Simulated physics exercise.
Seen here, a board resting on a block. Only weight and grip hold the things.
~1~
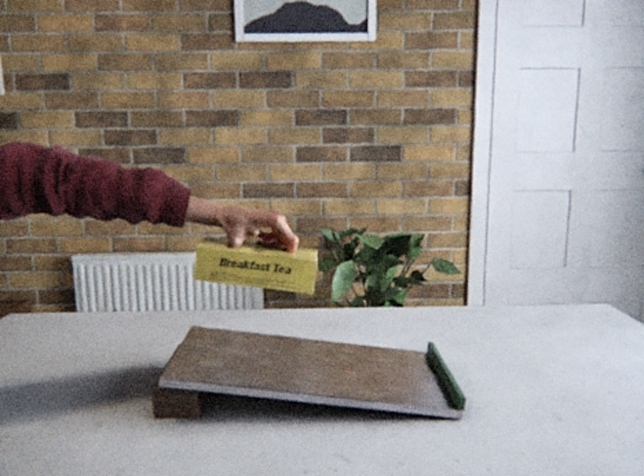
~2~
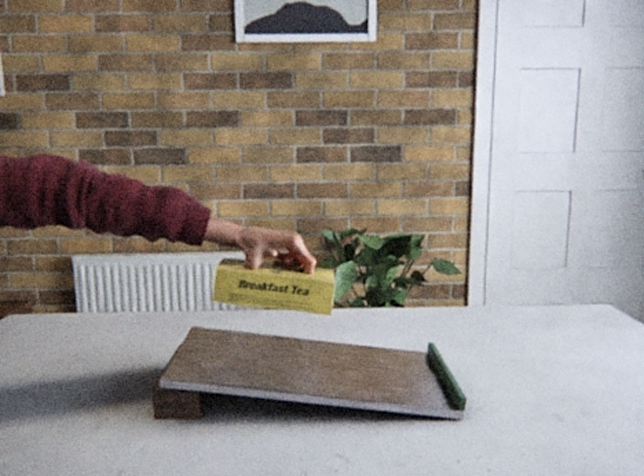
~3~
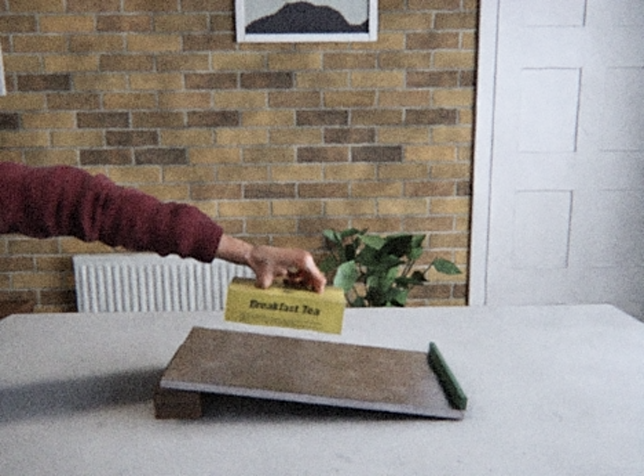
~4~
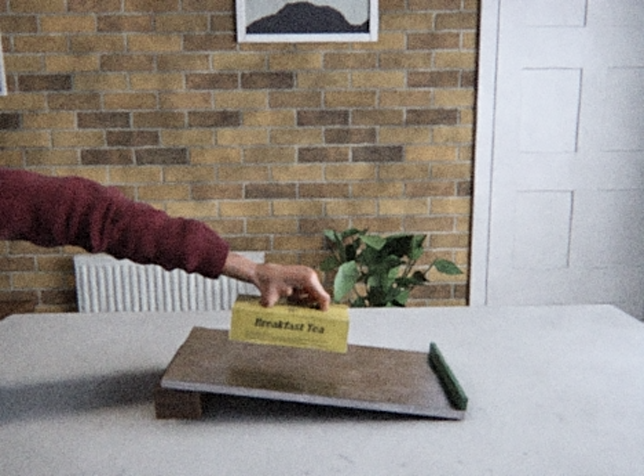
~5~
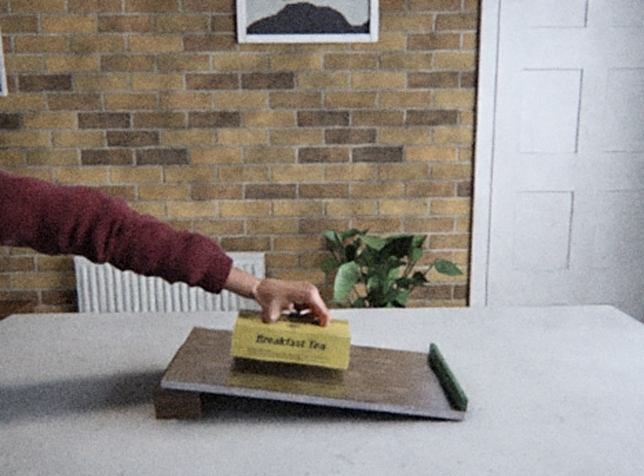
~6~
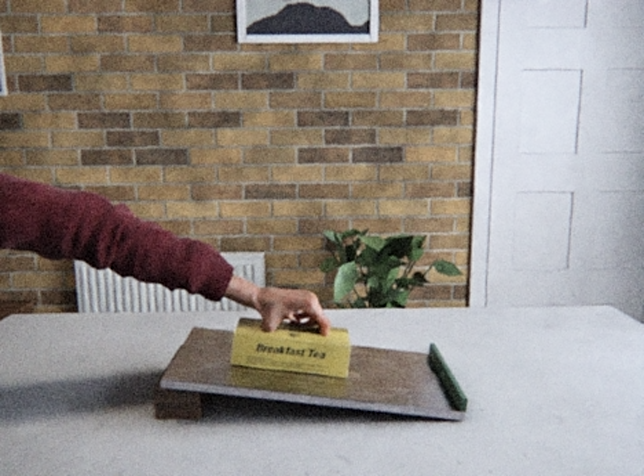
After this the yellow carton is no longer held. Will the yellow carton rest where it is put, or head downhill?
Outcome: The yellow carton keeps its place.
Then, 0.30 s later than the last frame, all is still.
Then, 0.70 s later than the last frame, yellow carton resting near (292, 346).
When it is over, it is as before. End places, in pixels of the last picture, yellow carton near (292, 346). The yellow carton remains at rest.
